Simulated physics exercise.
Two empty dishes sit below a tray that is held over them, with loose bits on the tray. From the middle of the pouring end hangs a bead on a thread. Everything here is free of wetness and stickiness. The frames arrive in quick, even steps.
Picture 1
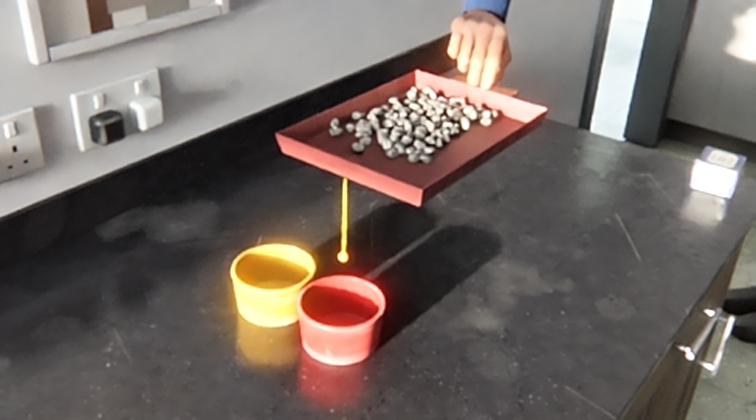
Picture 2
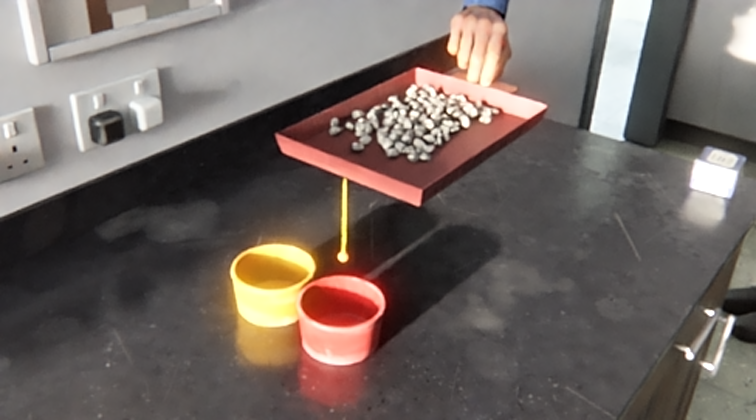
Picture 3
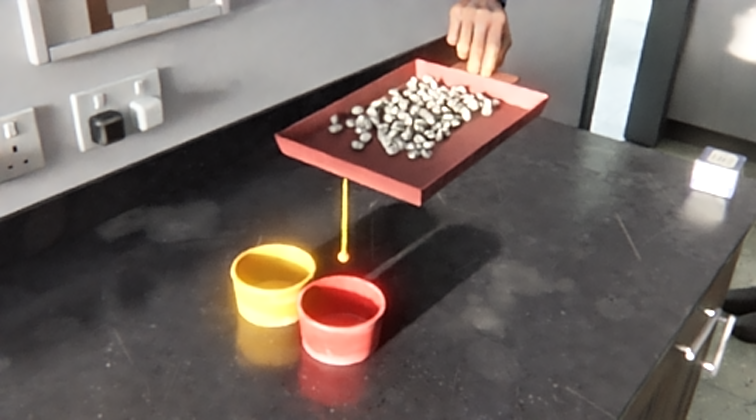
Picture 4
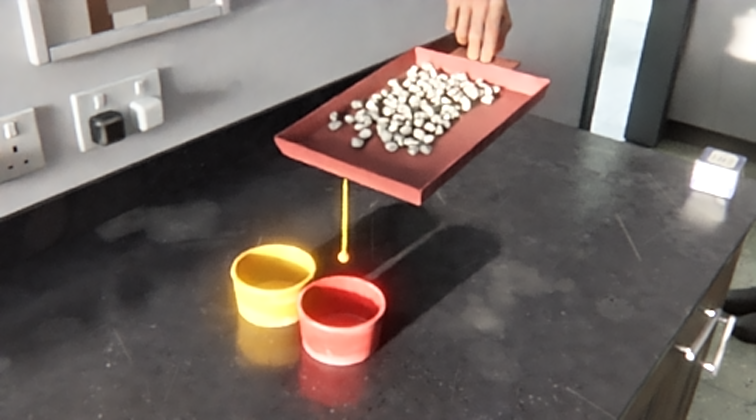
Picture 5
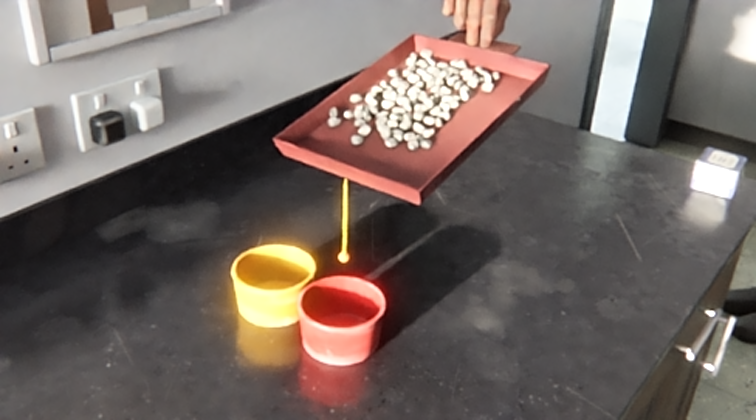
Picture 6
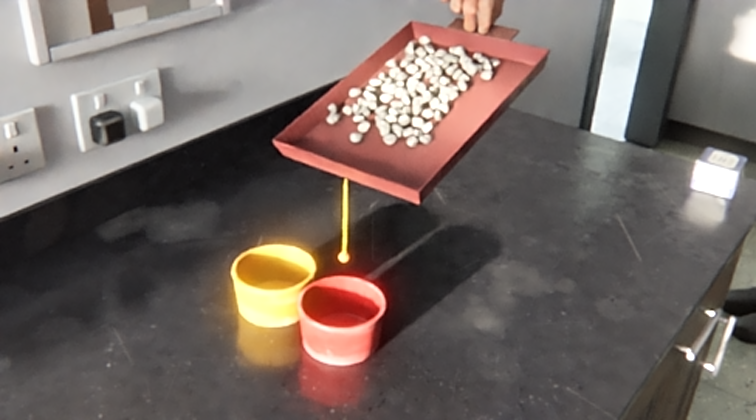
A hand at the upper right steadily raises the back of a red tray of greyish pebble-like bits, steepening its slope toward the near end, whose left corner dips slightly. Below it, on a dark worktop seen from above at an angle, sit a yellow dish at left and a red dish at right. A yellow bead hangs on its thread between them, while the dishes and camera stay still.
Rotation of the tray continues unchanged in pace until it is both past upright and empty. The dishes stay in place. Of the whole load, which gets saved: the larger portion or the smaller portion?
The larger portion.
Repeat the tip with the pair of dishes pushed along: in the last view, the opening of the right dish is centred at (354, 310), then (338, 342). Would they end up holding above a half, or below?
Beyond half, then short of half.
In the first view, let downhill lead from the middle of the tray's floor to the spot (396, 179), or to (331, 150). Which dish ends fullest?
I'd say the one to the right first, then the one to the left.
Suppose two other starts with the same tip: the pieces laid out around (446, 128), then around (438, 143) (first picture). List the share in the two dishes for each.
Roughly 80 per cent, then 80 per cent.
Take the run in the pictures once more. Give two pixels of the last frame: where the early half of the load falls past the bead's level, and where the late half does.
Near (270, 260) to start, and near (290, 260) afterwards.
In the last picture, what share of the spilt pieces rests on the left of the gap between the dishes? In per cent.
Around 80 percent of the pieces.
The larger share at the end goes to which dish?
Winner, as observed: The left-positioned one.
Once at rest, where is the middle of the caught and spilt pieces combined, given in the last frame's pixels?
Roughly at pixel (277, 301).
Just after the last frame, tray tipped steeply; almost all on the tray; about a tenth in the air.
A moment on, tray tipped right over; roughly half on the tray; about a tenth in the right dish; roughly a third in the left dish; about a tenth outside both; about a tenth in the air.
Further on, tray tipped past a quarter turn; roughly a quarter in the right dish; roughly two thirds in the left dish; about a tenth outside both.
When it is over, tray tipped past a quarter turn; roughly a quarter in the right dish; roughly two thirds in the left dish; about a tenth outside both.
